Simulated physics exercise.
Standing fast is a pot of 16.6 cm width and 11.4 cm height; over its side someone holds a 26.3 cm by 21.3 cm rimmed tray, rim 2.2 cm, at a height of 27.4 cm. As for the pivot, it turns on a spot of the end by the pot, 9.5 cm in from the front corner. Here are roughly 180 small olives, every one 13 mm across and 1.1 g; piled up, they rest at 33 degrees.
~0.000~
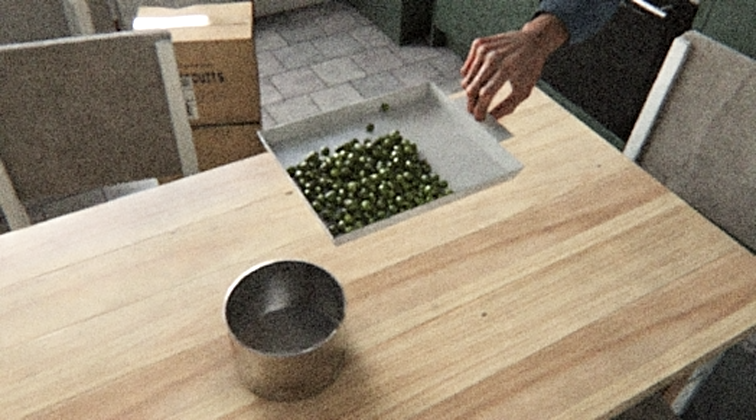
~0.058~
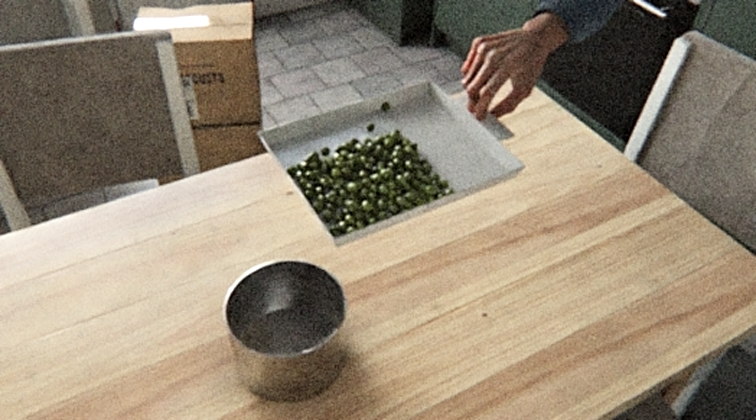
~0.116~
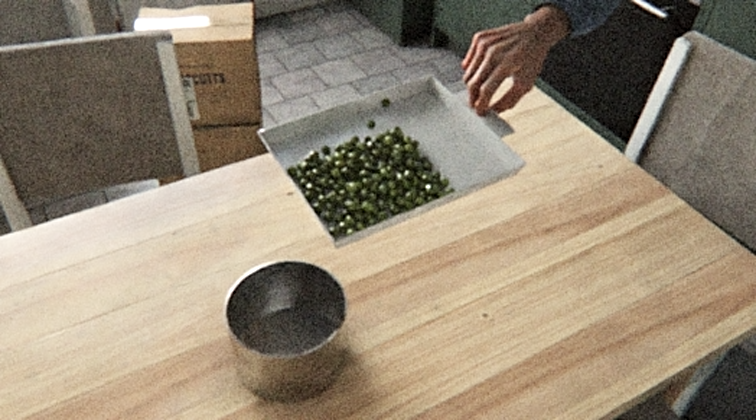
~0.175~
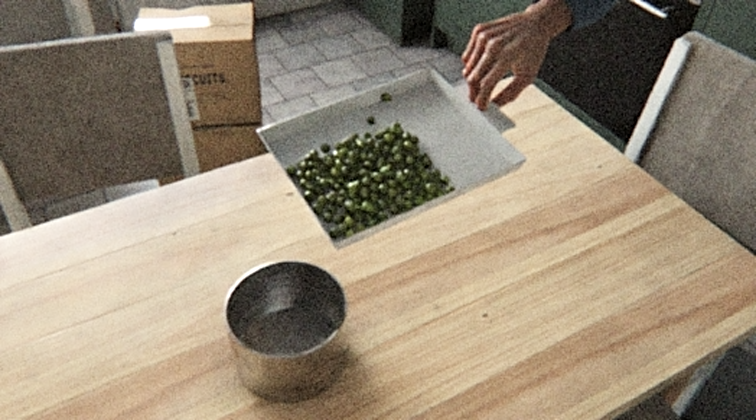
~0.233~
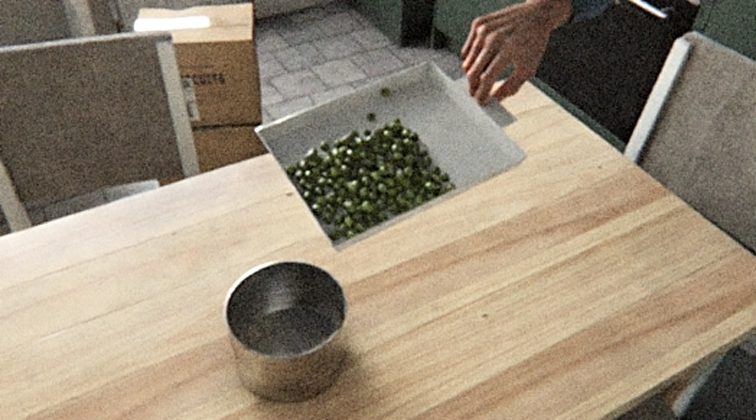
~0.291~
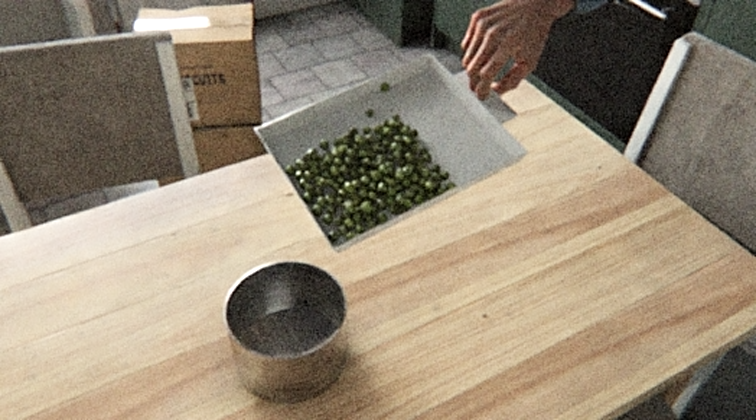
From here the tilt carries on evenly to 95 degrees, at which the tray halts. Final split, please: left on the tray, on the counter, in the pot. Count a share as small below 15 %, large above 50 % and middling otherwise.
Tray: Small. Counter: Middling. Pot: Large.
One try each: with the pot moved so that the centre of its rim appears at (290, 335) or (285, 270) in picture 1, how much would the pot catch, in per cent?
Around 95 per cent, then around 10 per cent.
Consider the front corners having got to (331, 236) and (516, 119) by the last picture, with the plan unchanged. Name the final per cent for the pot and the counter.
That works out as pot 65 and counter 35.
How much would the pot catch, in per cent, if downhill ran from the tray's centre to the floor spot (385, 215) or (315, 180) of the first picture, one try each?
I'd put it at roughly 35 per cent for the first tilt and roughly 60 per cent for the second.
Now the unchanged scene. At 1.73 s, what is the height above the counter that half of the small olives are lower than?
Some 30 cm.
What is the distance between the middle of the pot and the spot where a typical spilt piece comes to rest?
Distance: Roughly 18 cm.
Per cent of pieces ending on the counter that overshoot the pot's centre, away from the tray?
About 40 %.
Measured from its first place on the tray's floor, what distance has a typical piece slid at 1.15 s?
By then it sits near 1 cm from where it began.
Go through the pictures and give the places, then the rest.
Tray tilt 0 degrees, front corners at (336, 234) and (517, 165); middle of the pieces at (366, 176); pot at (285, 305), in the first picture.
Tray tilt 1 degrees, front corners at (336, 235) and (518, 165); middle of the pieces at (367, 176), in the second picture.
Tray tilt 3 degrees, front corners at (336, 236) and (519, 162); middle of the pieces at (367, 175), in the third picture.
Tray tilt 5 degrees, front corners at (336, 238) and (520, 158), lowest corner left front; middle of the pieces at (367, 174), in the fourth picture.
Tray tilt 8 degrees, front corners at (336, 241) and (520, 154), lowest corner left front; middle of the pieces at (367, 173), in the fifth picture.
Tray tilt 11 degrees, front corners at (335, 243) and (520, 151), lowest corner left front; middle of the pieces at (366, 171); pot at (286, 306). Its pace works out near 45 degrees a second, in the sixth picture.
After 1.15 s, tilt 50 degrees; the tray holds 100 %, the pot 0 %.
Then, at 1.73 s, tilt 76 degrees; the tray holds 80 %, the pot 5 %.
After 2.36 s, tilt 95 degrees; the tray holds 0 %, the pot 55 %.
By 3.1 s all is still; tray 0 %, counter 45 %, pot 55 %.
